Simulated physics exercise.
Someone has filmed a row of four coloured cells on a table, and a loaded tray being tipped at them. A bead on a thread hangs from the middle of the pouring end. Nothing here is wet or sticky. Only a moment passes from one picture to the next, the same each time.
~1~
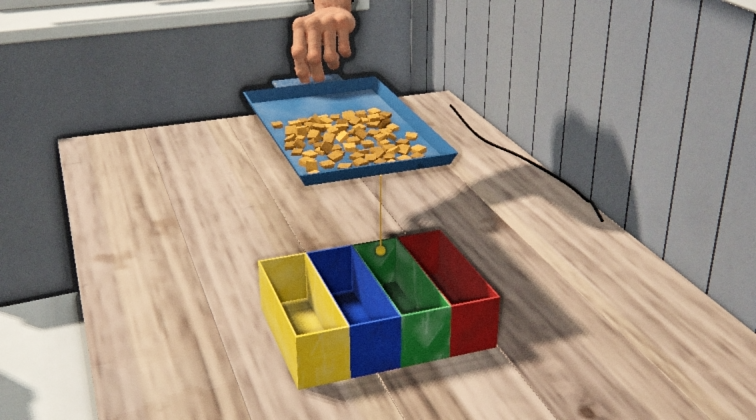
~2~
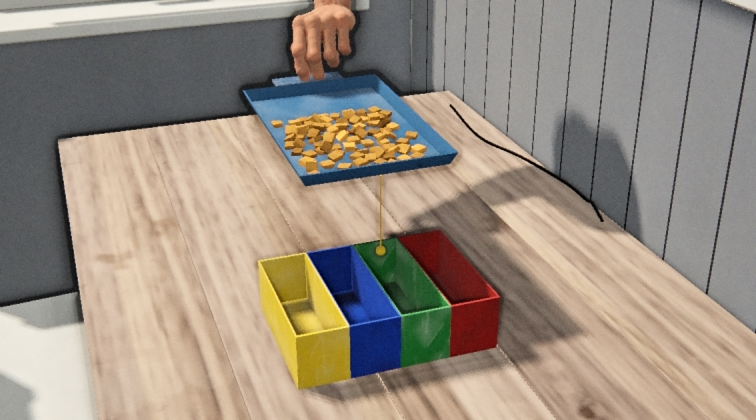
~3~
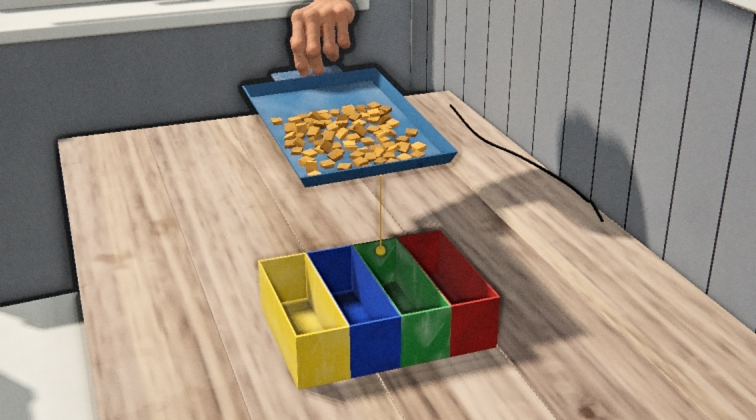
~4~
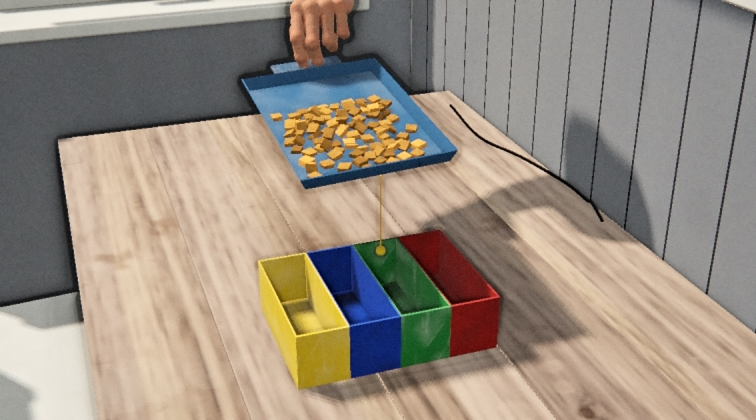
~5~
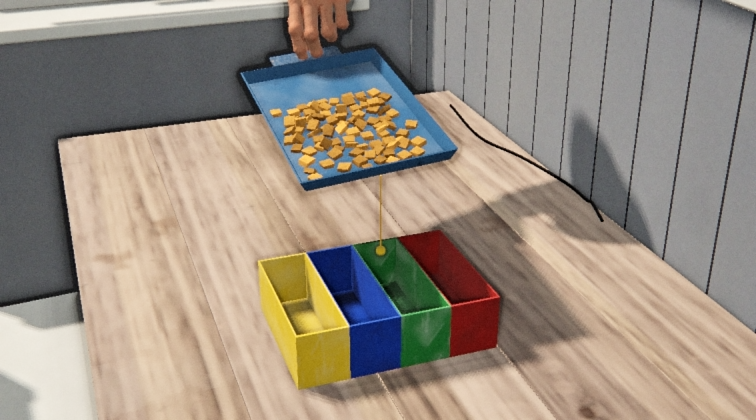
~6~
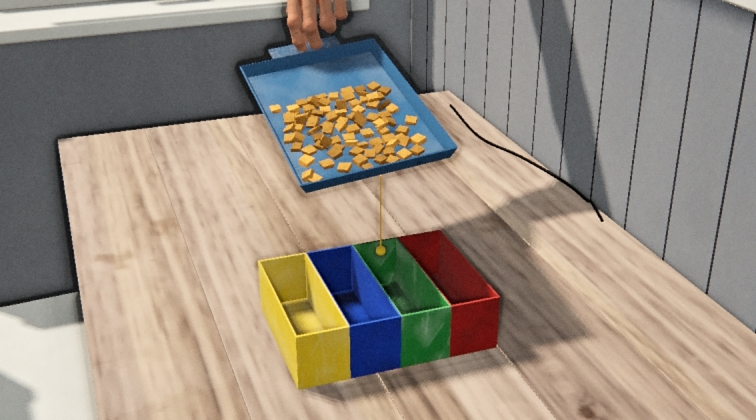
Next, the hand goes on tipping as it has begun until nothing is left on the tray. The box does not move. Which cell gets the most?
Fullest: The yellow cell.
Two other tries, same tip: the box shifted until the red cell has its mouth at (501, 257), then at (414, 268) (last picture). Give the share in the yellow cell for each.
In turn 20 and 10 in a hundred.
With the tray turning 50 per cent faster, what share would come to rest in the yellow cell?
Close to 60 per cent.
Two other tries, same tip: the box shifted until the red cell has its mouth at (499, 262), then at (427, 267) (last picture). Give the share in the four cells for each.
In turn 30 and 100 in a hundred.
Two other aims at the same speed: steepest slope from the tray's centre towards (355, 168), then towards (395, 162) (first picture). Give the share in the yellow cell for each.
About 30 and 0 per cent.
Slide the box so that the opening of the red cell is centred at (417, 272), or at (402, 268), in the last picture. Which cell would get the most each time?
In turn: That blue cell; the blue one.
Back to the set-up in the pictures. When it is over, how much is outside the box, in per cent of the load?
Some 0 per cent.
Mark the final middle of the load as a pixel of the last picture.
At about (312, 328).
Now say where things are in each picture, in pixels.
In the first picture, corners of the pouring end at (305, 172) and (450, 151), level; middle of the load at (342, 137), cereal squares; bead on its thread at (381, 251); yellow cell at (323, 353); blue cell at (375, 342); green cell at (426, 332); red cell at (474, 322).
In the second picture, corners of the pouring end at (305, 173) and (450, 151), level; middle of the load at (342, 137).
In the third picture, corners of the pouring end at (305, 174) and (450, 150), tipped barely, lowest at the left corner; middle of the load at (342, 135).
In the fourth picture, corners of the pouring end at (305, 176) and (450, 148), tipped a little, lowest at the left corner; middle of the load at (342, 131).
In the fifth picture, corners of the pouring end at (305, 179) and (450, 147), tipped a little, lowest at the left corner; middle of the load at (342, 128).
In the sixth picture, corners of the pouring end at (305, 181) and (450, 145), tipped a little, lowest at the left corner; middle of the load at (342, 126); yellow cell at (323, 353); blue cell at (375, 342); green cell at (426, 332); red cell at (474, 322).
Soon after the last picture, tray tipped steeply; nearly all on the tray; a stray few in the blue cell.
A little later, tray tipped right over; about two thirds in the yellow cell; about a third in the blue cell; a stray few in the green cell; a stray few falling or outside the box.
Later still, tray tipped past a quarter turn; about two thirds in the yellow cell; about a third in the blue cell; a stray few in the green cell.
At rest, tray tipped past a quarter turn; about two thirds in the yellow cell; about a third in the blue cell; a stray few in the green cell; none in the red cell.
